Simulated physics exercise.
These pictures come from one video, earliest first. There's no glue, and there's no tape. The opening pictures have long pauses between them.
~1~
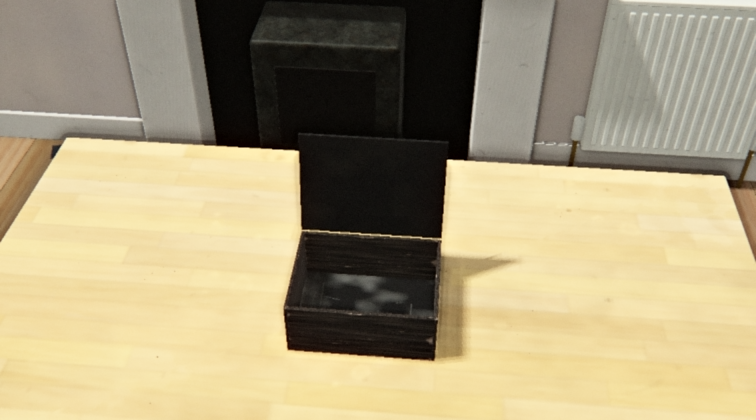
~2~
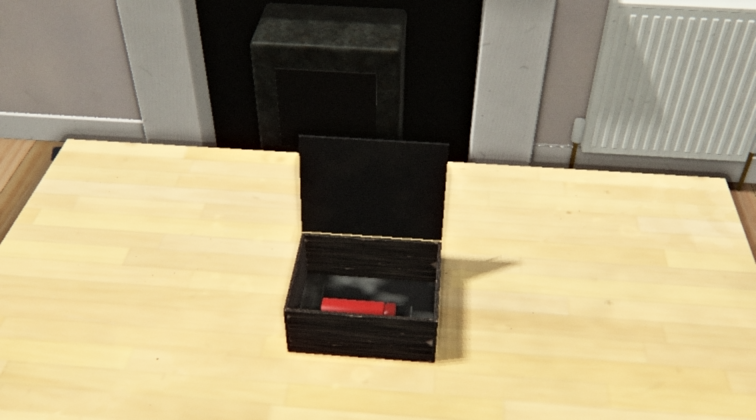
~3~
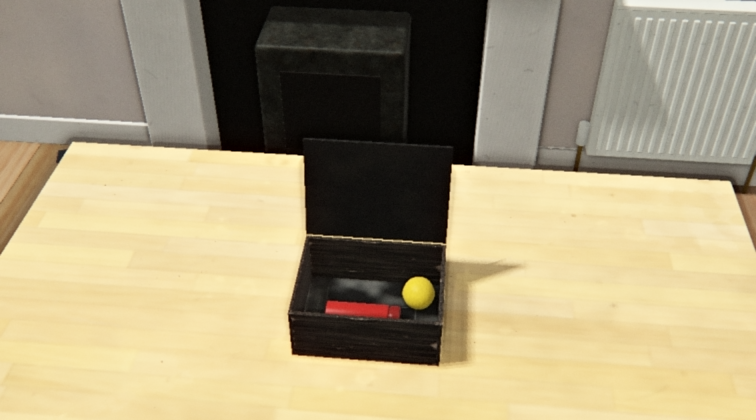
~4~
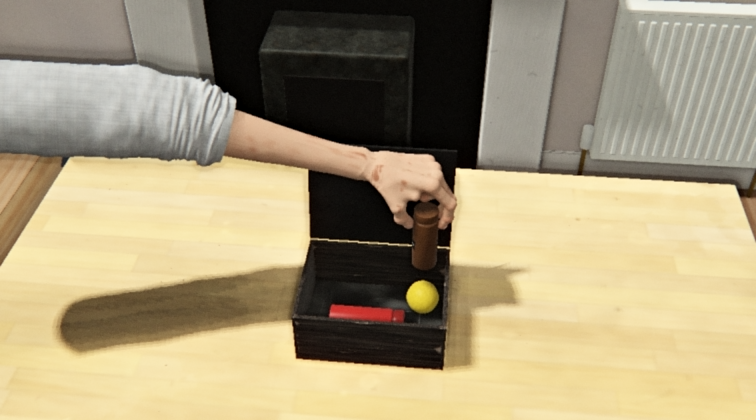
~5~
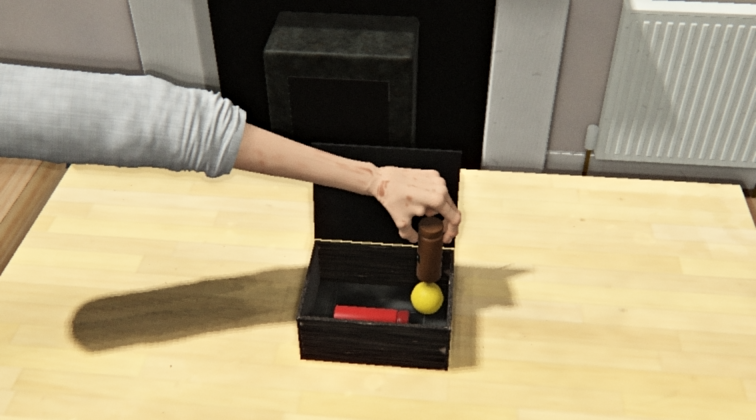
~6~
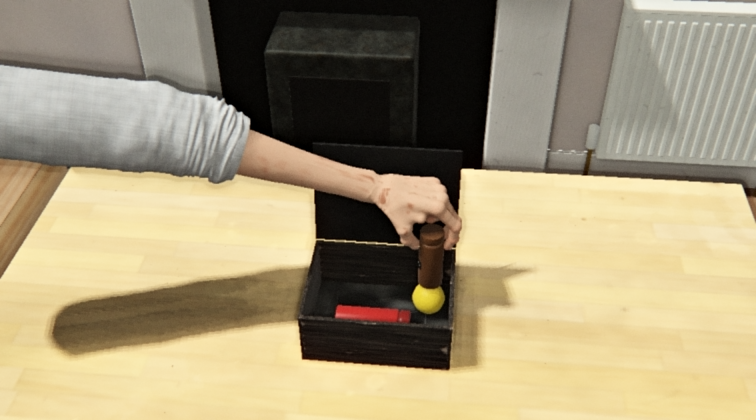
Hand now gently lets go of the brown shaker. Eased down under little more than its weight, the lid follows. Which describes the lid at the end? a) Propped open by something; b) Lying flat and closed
Lying flat and closed (b).
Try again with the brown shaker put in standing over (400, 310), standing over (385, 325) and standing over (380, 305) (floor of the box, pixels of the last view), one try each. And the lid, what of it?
With the first placement it remains raised; with the second it settles down; with the third it remains raised.
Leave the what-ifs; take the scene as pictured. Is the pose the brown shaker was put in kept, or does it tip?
As it turns out, the brown shaker changes its angle.
Then, 1.20 s past the last view, lid starting down; brown shaker rocked 28° from its first pose near (443, 256).
Then, 1.80 s past the last view, lid 43° above the rim; brown shaker rocked 62° from its first pose near (433, 265); yellow lemon displaced a little.
Then, 2.00 s past the last view, lid 17° above the rim; brown shaker on its side near (407, 280); yellow lemon displaced about its own width.
Then, 2.30 s past the last view, lid shut; brown shaker on its side near (399, 316); yellow lemon displaced about its own width; red shaker displaced about its own width.
Finally, lid shut; down or leaning hard in the box, brown shaker; moved from the start, yellow lemon; red shaker still in place. Final places as the last picture's camera would see them, brown shaker near (394, 315).
